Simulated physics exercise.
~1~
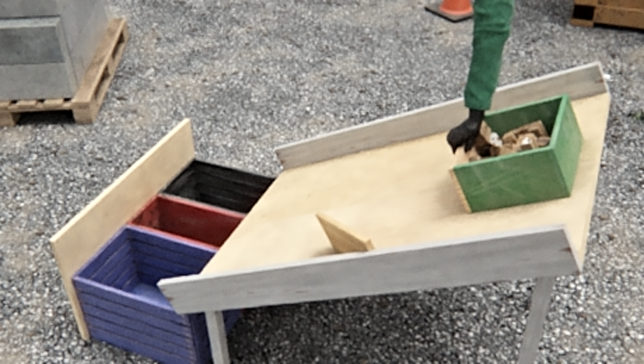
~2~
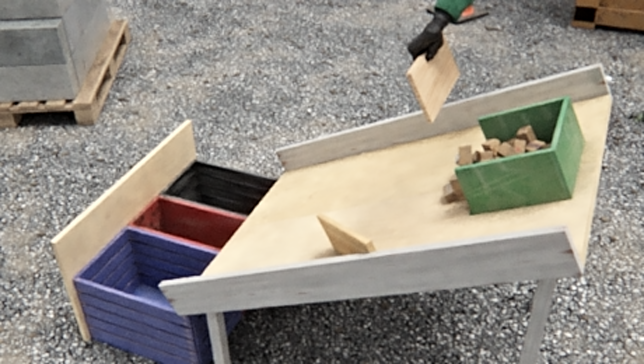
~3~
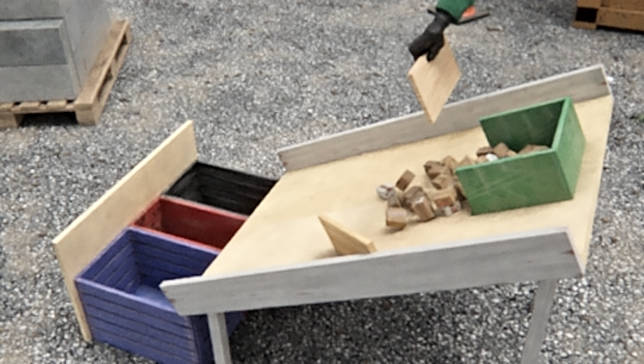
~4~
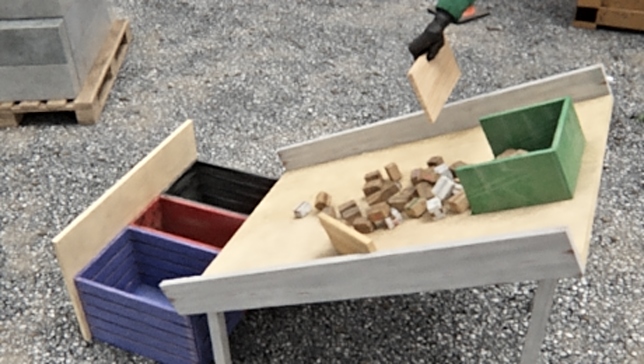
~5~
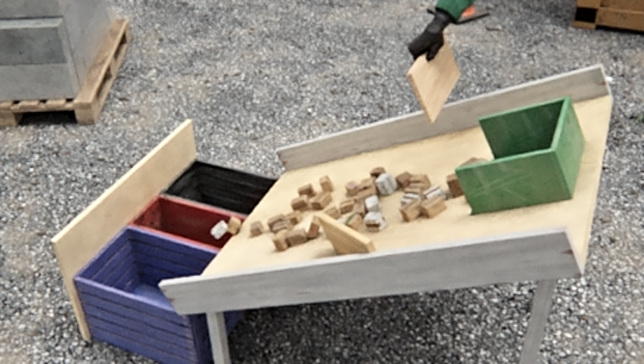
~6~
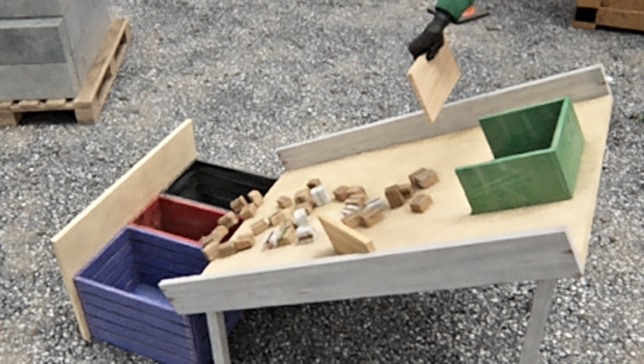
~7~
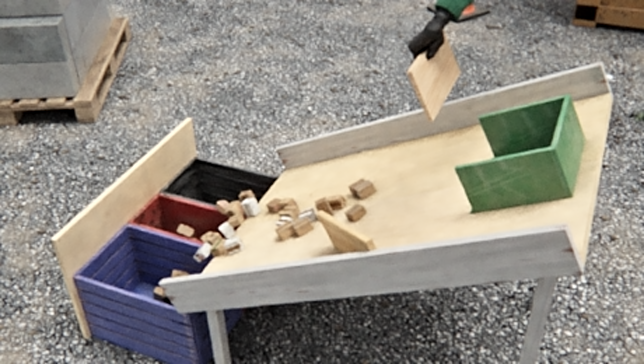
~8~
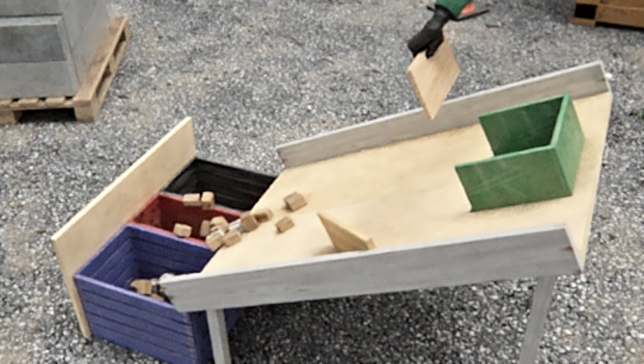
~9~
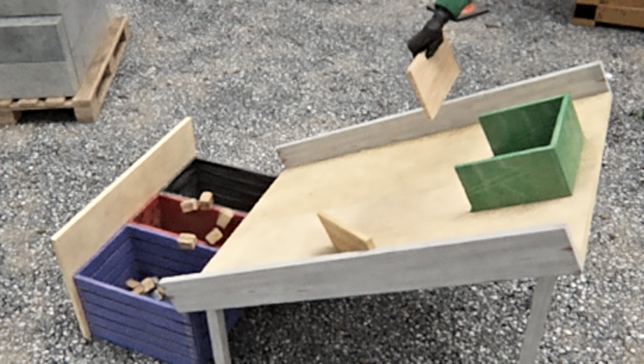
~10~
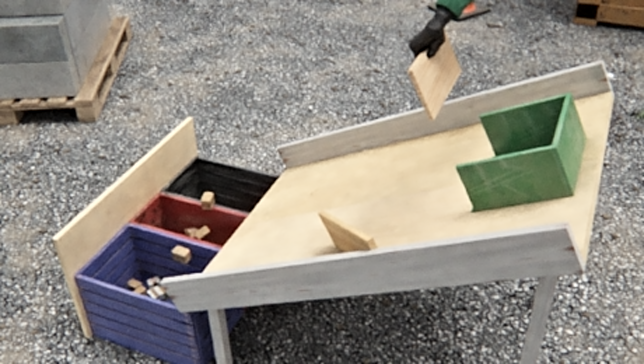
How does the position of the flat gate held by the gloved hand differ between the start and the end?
At the start the gate is down at the open side of the green pen, where the gloved hand reaches. By the end it is held up and a little to the left, clear of the sloping table.
